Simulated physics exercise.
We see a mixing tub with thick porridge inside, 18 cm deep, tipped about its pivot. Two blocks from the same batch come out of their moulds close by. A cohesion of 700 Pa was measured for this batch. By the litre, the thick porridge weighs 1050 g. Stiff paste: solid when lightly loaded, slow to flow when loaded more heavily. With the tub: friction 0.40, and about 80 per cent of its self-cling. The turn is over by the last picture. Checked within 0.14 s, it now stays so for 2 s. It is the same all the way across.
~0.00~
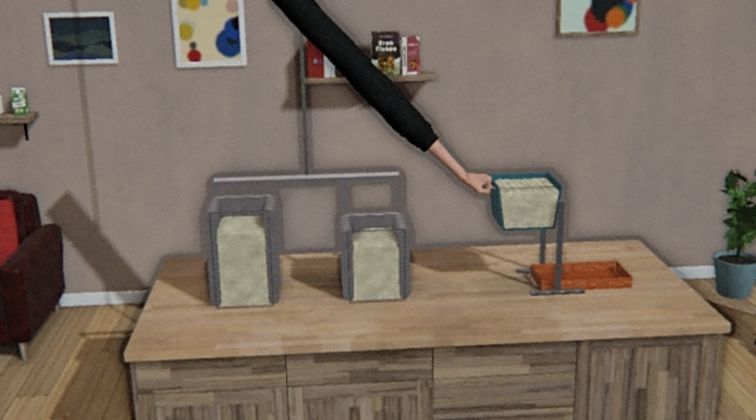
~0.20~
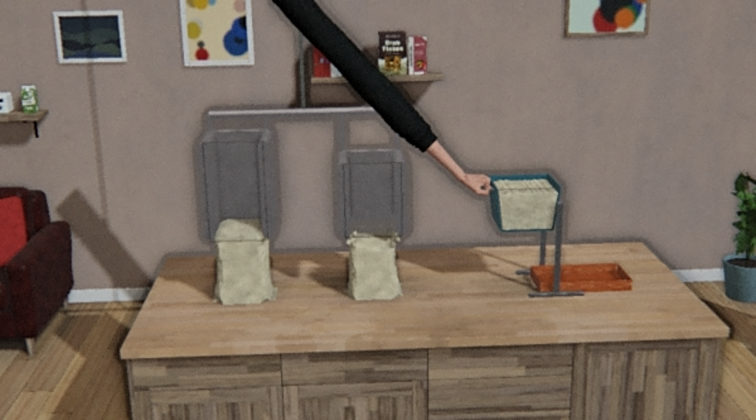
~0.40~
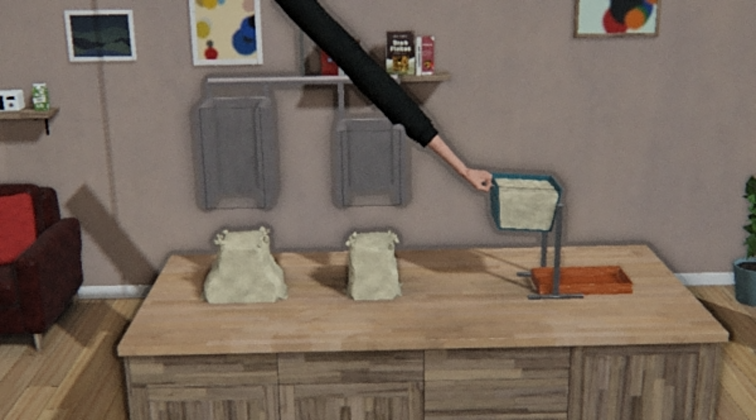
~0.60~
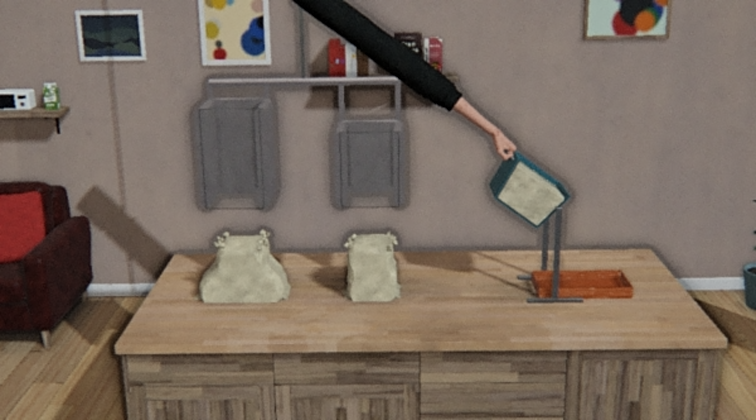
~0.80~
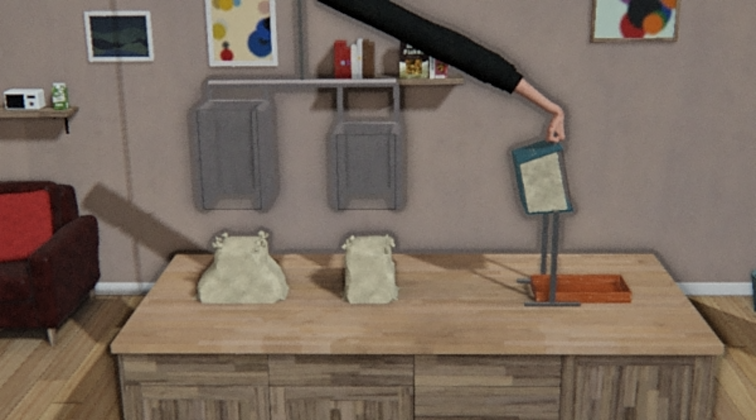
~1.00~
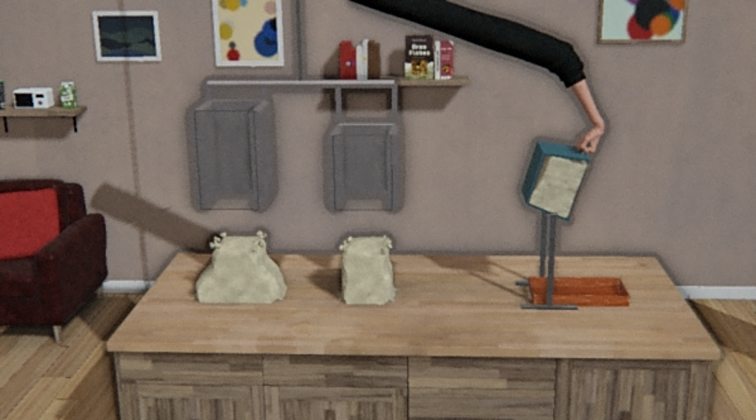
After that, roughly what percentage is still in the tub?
Roughly 0 %.
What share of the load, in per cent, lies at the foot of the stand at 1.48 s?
Near 65 per cent has got down by that time.
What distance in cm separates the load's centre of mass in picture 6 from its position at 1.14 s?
About 7 cm.
By 1.14 s, the tub is at 105 degrees and holds 71 %.
By 1.31 s, the tub is at 105 degrees and holds 18 %.
By 1.48 s, the tub is at 105 degrees and holds 0 %.
By 1.65 s, the tub is at 105 degrees and holds 0 %.
By 3.00 s, at the end, the tub is at 105 degrees and holds 0 %.
